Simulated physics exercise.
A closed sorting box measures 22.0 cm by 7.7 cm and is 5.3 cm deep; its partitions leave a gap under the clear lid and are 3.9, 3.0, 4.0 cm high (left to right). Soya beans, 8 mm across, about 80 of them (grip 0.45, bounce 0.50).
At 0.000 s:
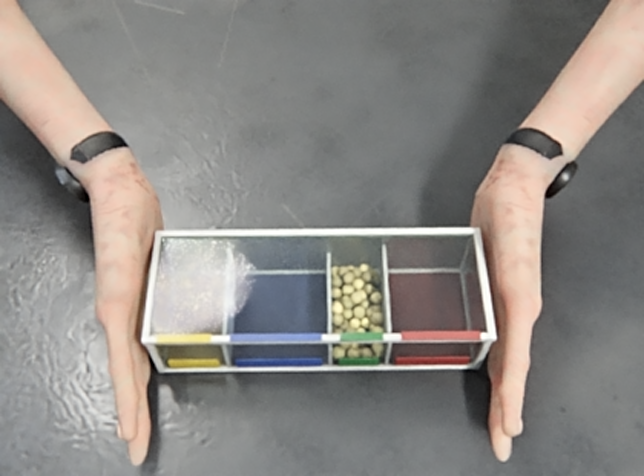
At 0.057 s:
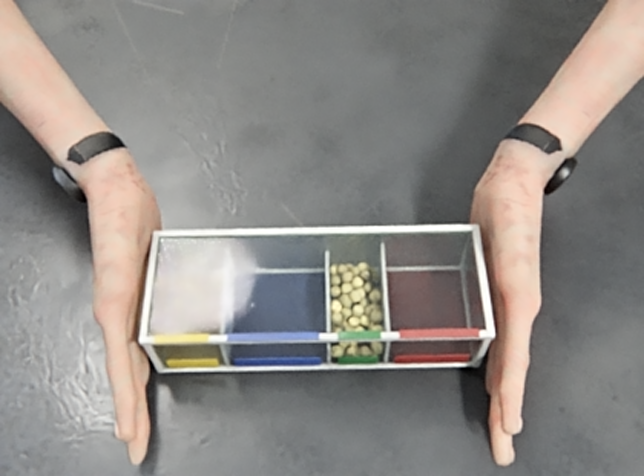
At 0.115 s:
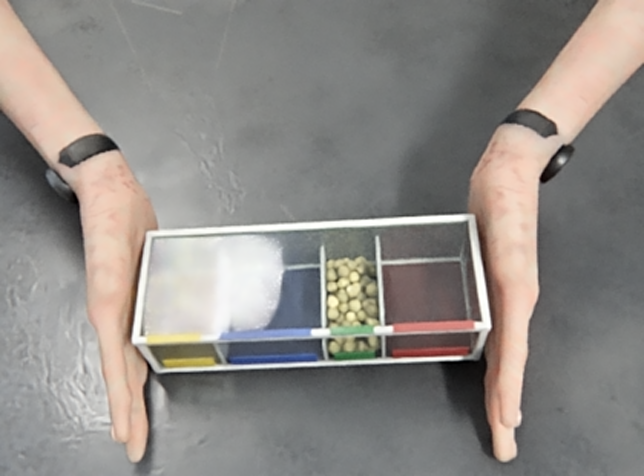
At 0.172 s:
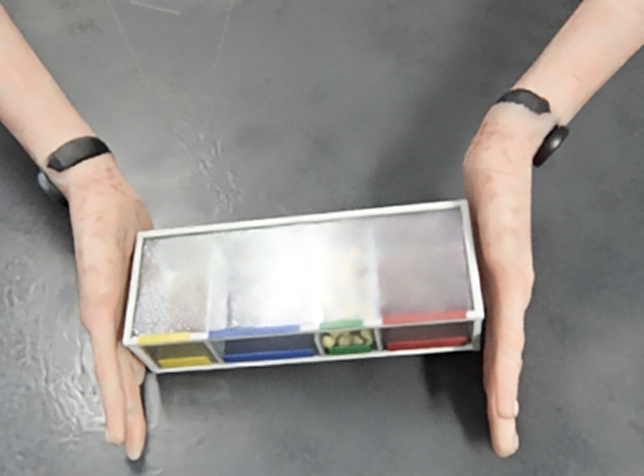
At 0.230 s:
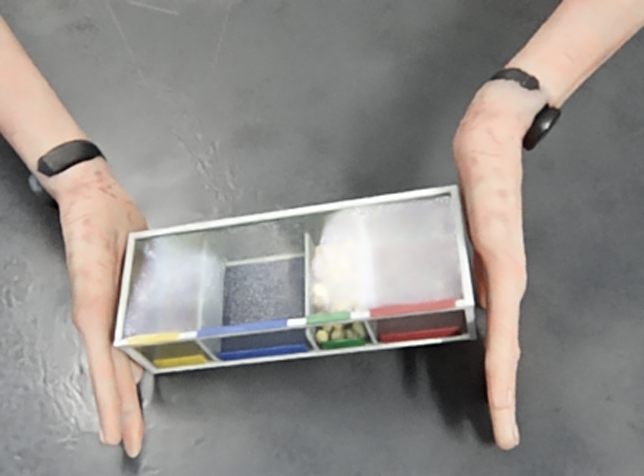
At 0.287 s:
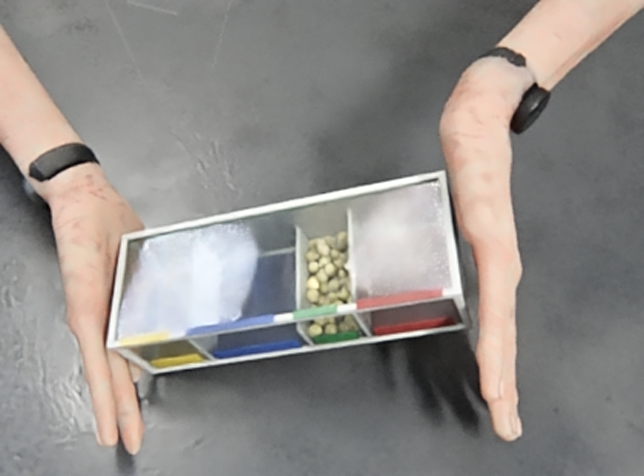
The clip opens with two hands at either end of a clear-lidded box, its green-marked section full of soya beans and a whitish patch at left. The hands tilt the box, right end higher, as whitish patches shift across it, partly covering the beans, then leaving them clearly visible again.
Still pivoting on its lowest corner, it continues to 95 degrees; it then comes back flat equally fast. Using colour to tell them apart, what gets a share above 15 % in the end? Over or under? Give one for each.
My prediction: Red compartment: Misses the mark. Blue compartment: Passes the mark. Green compartment: Passes the mark. Yellow compartment: Passes the mark.
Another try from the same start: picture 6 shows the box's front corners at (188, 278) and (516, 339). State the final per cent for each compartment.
You'd see red at 30 percent, blue at 0, green at 70 and yellow at 0 percent.
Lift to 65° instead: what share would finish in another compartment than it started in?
Roughly 5 percent would.
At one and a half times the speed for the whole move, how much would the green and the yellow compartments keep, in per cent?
Outcome, in per cent - green: 15; yellow: 40.
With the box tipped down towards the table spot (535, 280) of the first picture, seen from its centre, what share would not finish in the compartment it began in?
I'd say close to 30 %.
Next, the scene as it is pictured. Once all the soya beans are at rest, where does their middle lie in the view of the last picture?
In the last view, approximately (232, 328).
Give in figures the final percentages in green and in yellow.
Green at 30 and yellow at 40, in per cent.
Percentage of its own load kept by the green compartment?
About 30 in a hundred.
After 1.31 s, tilt 95 degrees; blue 25 %, green 70 %, yellow 5 %.
After 1.98 s, tilt 42 degrees; blue 30 %, green 30 %, yellow 40 %.
After 2.70 s, tilt 0 degrees; blue 30 %, green 30 %, yellow 40 %.
In the end, at 3.4 s, red 0 %, blue 30 %, green 30 %, yellow 40 %.
